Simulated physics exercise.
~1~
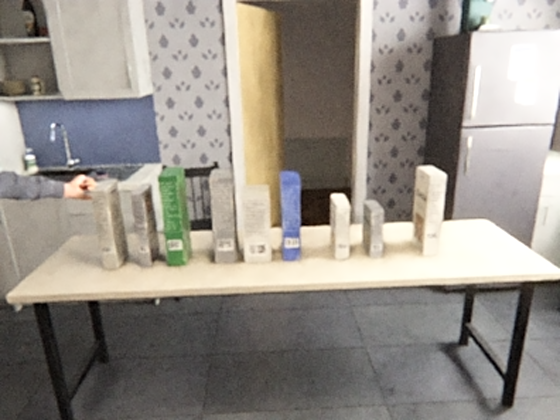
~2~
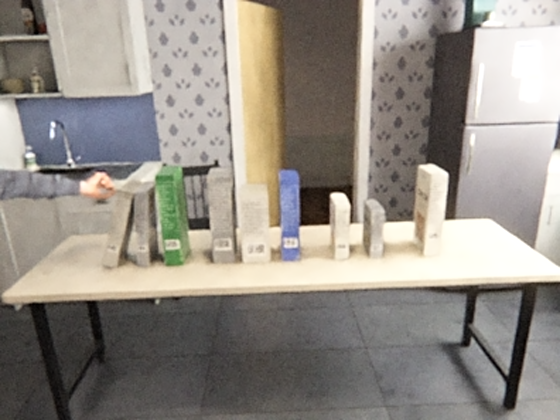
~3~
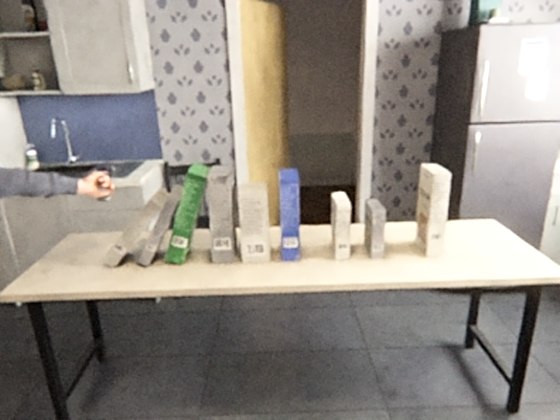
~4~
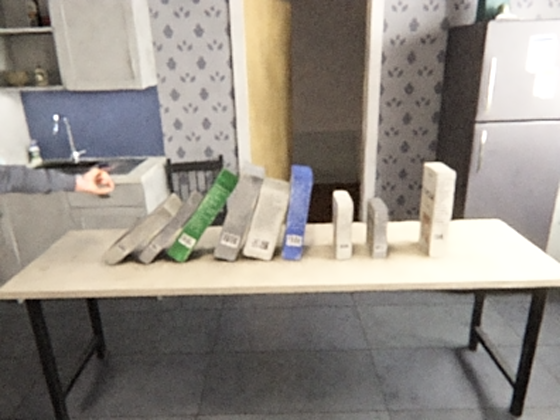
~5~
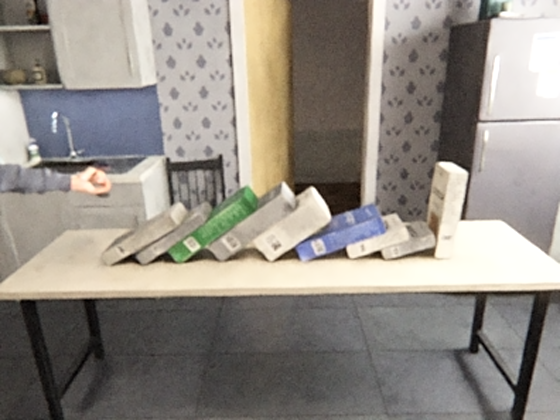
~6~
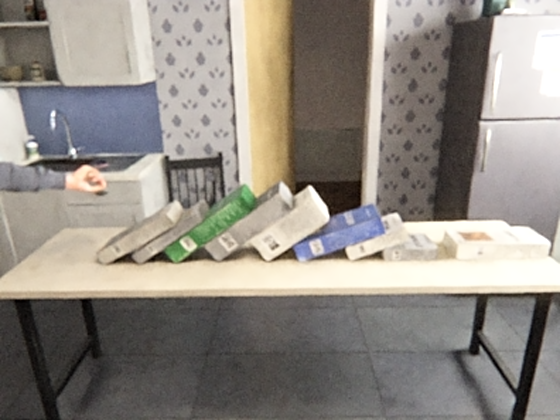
A finger tips the leftmost box, and the whole row topples rightward across the table.
